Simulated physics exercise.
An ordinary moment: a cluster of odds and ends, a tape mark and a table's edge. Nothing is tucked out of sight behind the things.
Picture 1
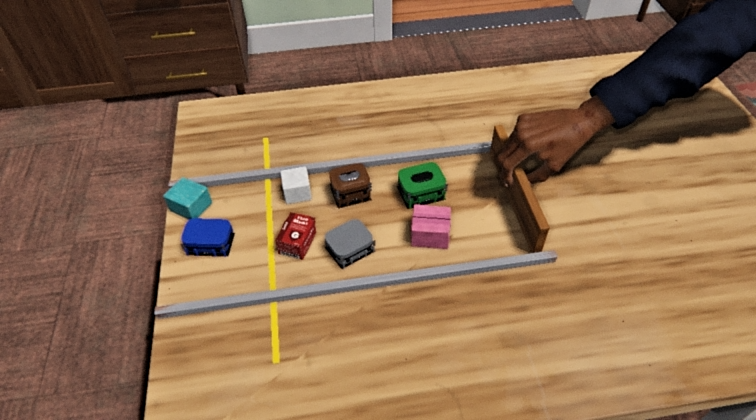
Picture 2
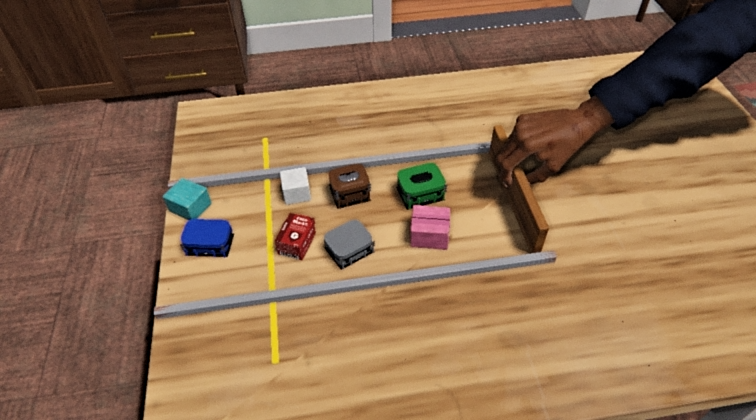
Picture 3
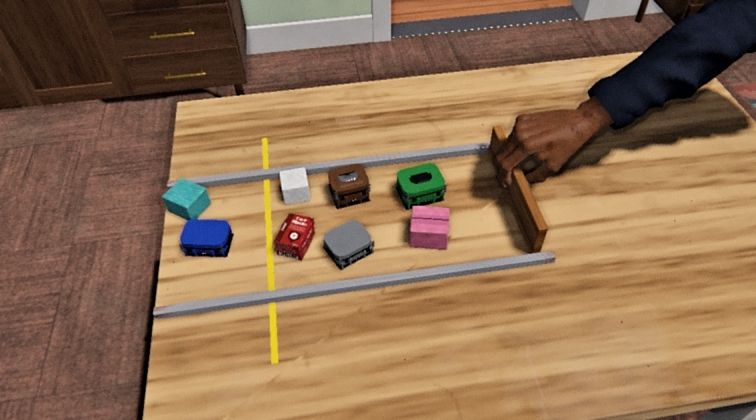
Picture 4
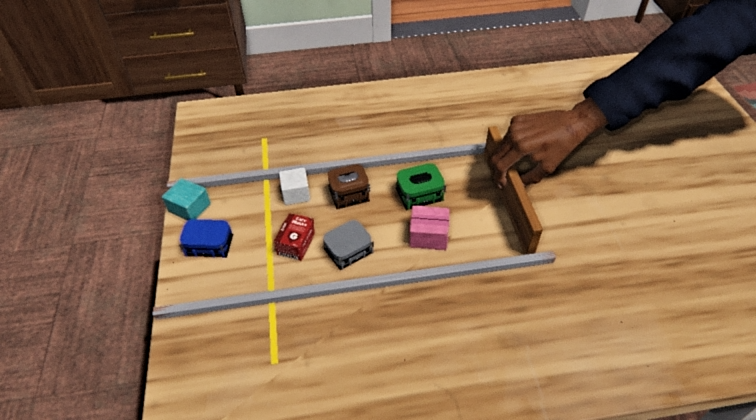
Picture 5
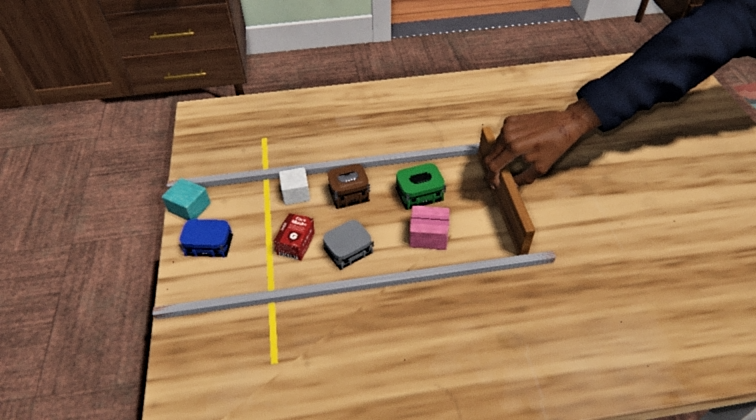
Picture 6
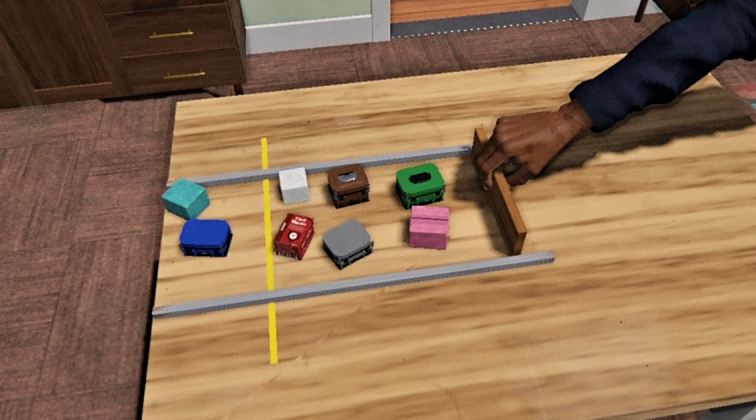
A hand gripping an upright wooden board at the right of a table holds it nearly still, then slides it slightly left between two gray rails. The eight small colored boxes and blocks stay in place, two left of the yellow tape and six between it and the board.
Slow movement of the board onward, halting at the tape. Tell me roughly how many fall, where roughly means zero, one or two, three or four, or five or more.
Roughly, one or two fall.
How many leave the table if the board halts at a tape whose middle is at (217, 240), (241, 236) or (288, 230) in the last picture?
Going through each try, you'd get 5, 3 and 1.
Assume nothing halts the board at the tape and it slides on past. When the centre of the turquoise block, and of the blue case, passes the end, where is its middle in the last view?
Around (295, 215) first and around (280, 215) second.
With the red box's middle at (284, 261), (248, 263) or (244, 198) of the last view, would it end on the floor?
Results by place: It remains there; it remains there; it does not stay.
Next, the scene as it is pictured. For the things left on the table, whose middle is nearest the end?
Foremost: The white block.
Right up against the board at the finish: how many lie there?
It's 2 of them.
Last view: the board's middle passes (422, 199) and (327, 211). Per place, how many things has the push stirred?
First 2, then 7.
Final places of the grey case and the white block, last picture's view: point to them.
The grey case ends up near (209, 261), and the white block near (172, 199).
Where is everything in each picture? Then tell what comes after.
The first frame shows turquoise block (188, 200); blue case (209, 238); red box (296, 236); board (517, 186); tape (270, 232).
The second frame shows blue case (208, 239); board (516, 187).
The third frame shows red box (295, 237); brown case (349, 186).
The fourth frame shows turquoise block (187, 200); green case (420, 186).
The fifth frame shows blue case (207, 239); pink box (429, 228).
The sixth frame shows turquoise block (186, 200); blue case (207, 239); red box (295, 237); board (496, 189); tape (268, 233).
Soon after, none off yet; turquoise block at rest near (186, 200); blue case at rest near (207, 239); red box at rest near (295, 237).
After that, none off yet; turquoise block at rest near (186, 200); blue case at rest near (207, 239); red box displaced a little near (277, 234).
And then, none off yet; turquoise block moving near (177, 201); blue case displaced a little near (183, 239); red box displaced well along near (219, 237).
In the end, the number that fall off is one or two; gone, blue case and turquoise block.
